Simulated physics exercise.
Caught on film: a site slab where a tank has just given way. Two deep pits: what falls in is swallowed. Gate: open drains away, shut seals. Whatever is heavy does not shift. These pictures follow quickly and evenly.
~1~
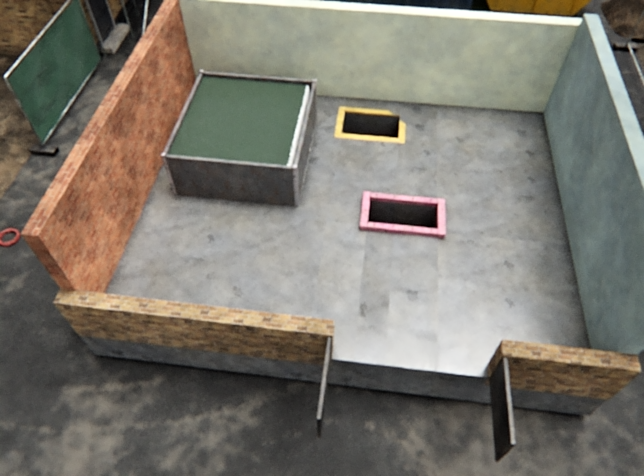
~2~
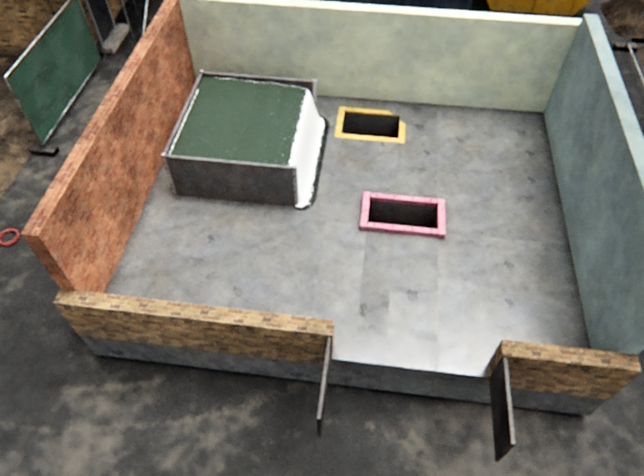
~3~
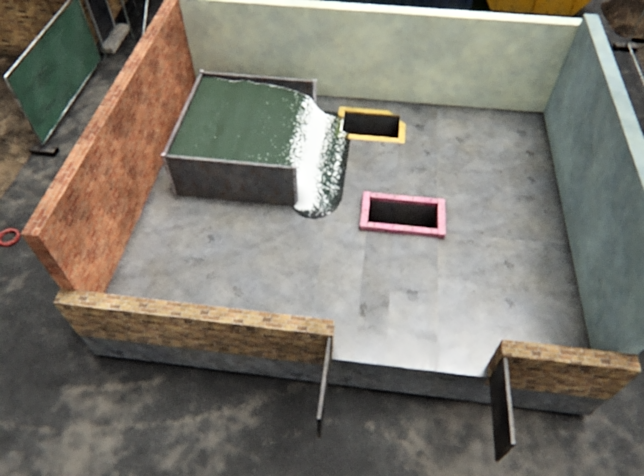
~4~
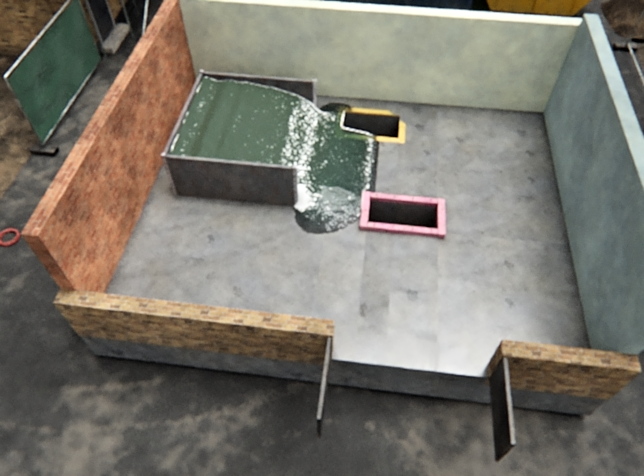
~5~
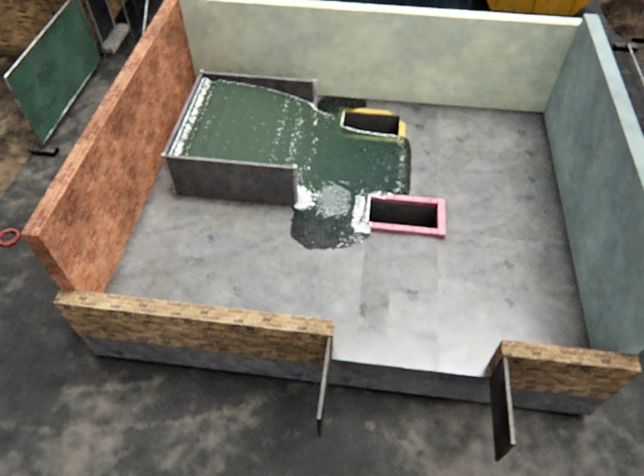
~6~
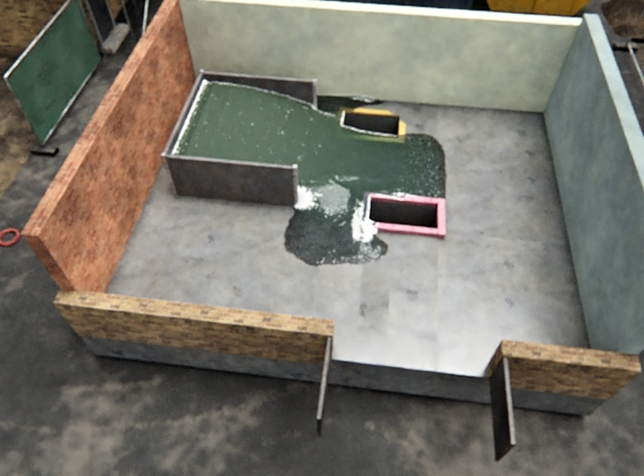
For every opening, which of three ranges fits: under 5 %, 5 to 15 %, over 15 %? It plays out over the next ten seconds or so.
One by one: The gate claims an in-between share - five to fifteen per cent; the yellow pit claims a heavy share - exceeding fifteen per cent; the pink pit claims an in-between share - five to fifteen per cent.
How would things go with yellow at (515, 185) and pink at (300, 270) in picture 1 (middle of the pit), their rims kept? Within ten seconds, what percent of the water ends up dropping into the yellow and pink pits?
Of the total, the yellow pit holds 45 per cent and the pink pit 0 per cent.
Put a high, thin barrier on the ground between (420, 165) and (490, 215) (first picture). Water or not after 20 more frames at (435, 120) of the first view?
As far as I can tell, it ends up soaked.
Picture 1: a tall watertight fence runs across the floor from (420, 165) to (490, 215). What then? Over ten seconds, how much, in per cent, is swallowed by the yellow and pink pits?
I'd say the yellow pit takes roughly 30 %, the pink pit roughly 20 %.
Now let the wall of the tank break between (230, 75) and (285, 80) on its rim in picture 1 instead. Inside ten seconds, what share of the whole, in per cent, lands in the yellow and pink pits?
Parts in a hundred: Yellow 30, pink 0.
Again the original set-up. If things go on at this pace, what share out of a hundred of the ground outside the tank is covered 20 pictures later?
My best guess is some 60 %.
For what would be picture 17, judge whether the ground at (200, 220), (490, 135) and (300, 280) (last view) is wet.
The readings in sequence are waterless, watered, waterless.
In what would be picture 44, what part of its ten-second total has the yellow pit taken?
About 80 per cent.
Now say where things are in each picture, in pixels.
The first frame shows the water tank at (245, 119) is whole and still.
In the second frame, water pours out at (305, 148) and has run to (298, 208).
In the third frame, the front is at (317, 215), out from the gap at (305, 149).
In the fourth frame, water pours out at (305, 151) and has run to (335, 227).
In the fifth frame, water pours out at (305, 151) and has run to (357, 239).
In the sixth frame, the front is at (440, 199), out from the gap at (305, 151).
A moment on, water covers 40 % of the floor; the gate 0 %, the yellow pit 9 %, the pink pit 3 %.
Next, water covers 55 % of the floor; the gate 1 %, the yellow pit 14 %, the pink pit 7 %.
Then, water covers 60 % of the floor; the gate 3 %, the yellow pit 19 %, the pink pit 9 %.
Later, water covers 75 % of the floor; the gate 7 %, the yellow pit 27 %, the pink pit 9 %.
In the end, water covers 100 % of the floor; the gate 11 %, the yellow pit 34 %, the pink pit 9 %.
